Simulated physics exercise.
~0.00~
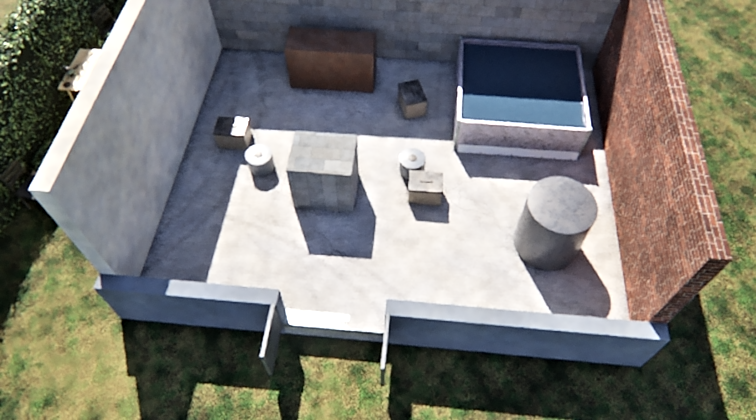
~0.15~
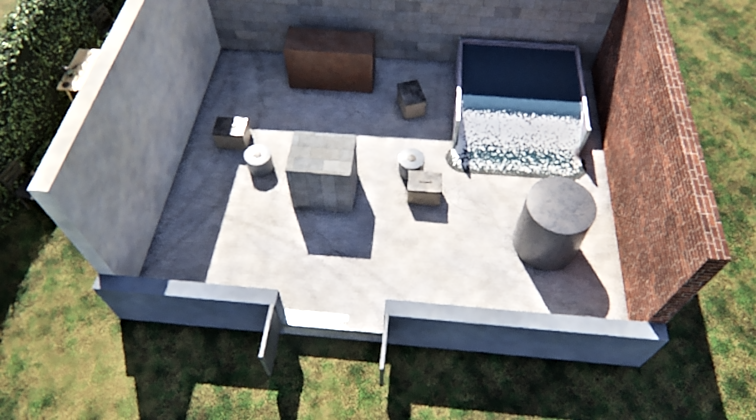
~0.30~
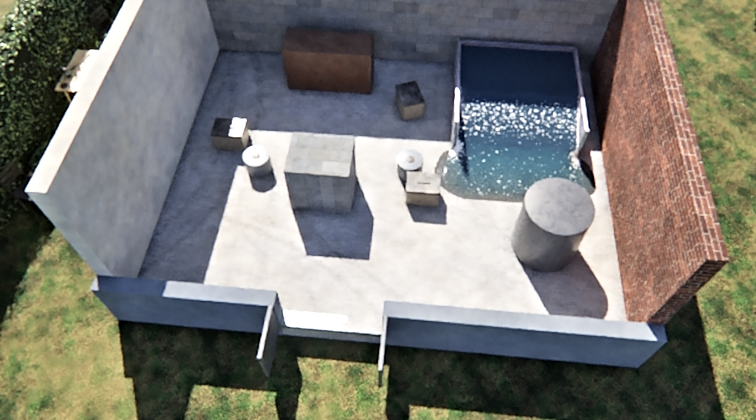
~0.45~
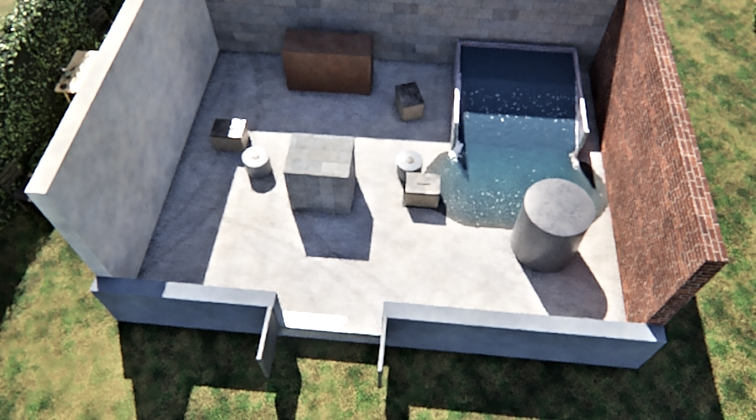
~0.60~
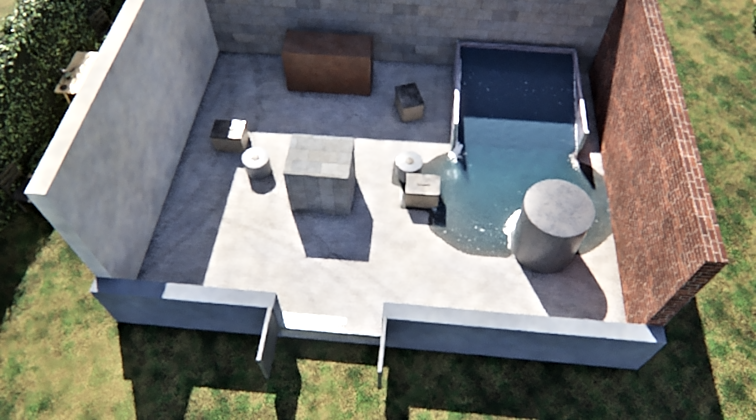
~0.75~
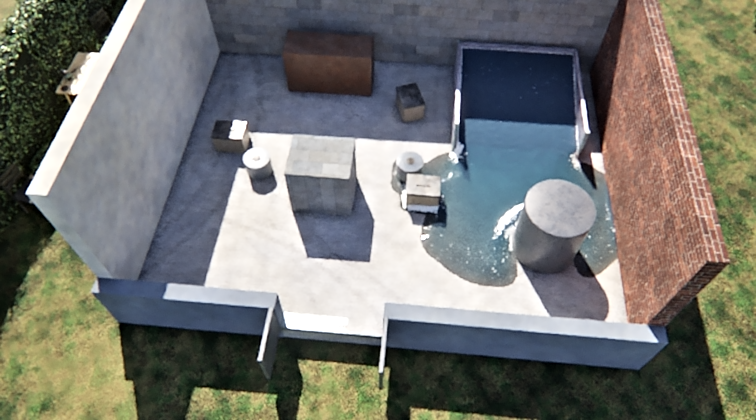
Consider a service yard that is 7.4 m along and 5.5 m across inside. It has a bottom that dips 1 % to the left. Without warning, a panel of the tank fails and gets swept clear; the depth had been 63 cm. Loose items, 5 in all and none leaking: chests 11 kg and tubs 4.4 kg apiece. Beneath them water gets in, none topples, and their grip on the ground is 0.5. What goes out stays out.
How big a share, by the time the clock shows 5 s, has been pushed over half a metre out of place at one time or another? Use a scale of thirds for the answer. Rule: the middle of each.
On that scale: One to two thirds.
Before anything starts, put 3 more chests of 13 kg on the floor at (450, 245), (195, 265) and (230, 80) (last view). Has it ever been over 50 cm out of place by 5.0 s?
Beyond it, beyond it, within it.
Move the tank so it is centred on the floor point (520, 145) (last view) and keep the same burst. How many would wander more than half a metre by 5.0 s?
In that case 2 of them.
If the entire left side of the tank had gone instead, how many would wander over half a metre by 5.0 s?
Result: 4.
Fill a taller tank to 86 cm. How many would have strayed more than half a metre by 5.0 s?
Count under that change: 3.
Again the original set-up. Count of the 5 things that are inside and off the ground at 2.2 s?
Count: 0.
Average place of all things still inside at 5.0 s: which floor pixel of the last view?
About (296, 159).
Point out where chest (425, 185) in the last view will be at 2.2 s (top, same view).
Position: Approx. (325, 260).
After 1.1 s 0 of 5 are over 50 cm from their spots; 0 afloat.
After 2.2 s 1 of 5 are over 50 cm from their spots; 0 afloat.
After 3.5 s 1 of 5 are over 50 cm from their spots; 1 afloat.
After 5.0 s 2 of 5 are over 50 cm from their spots, and 2 have been at some point; 2 afloat.
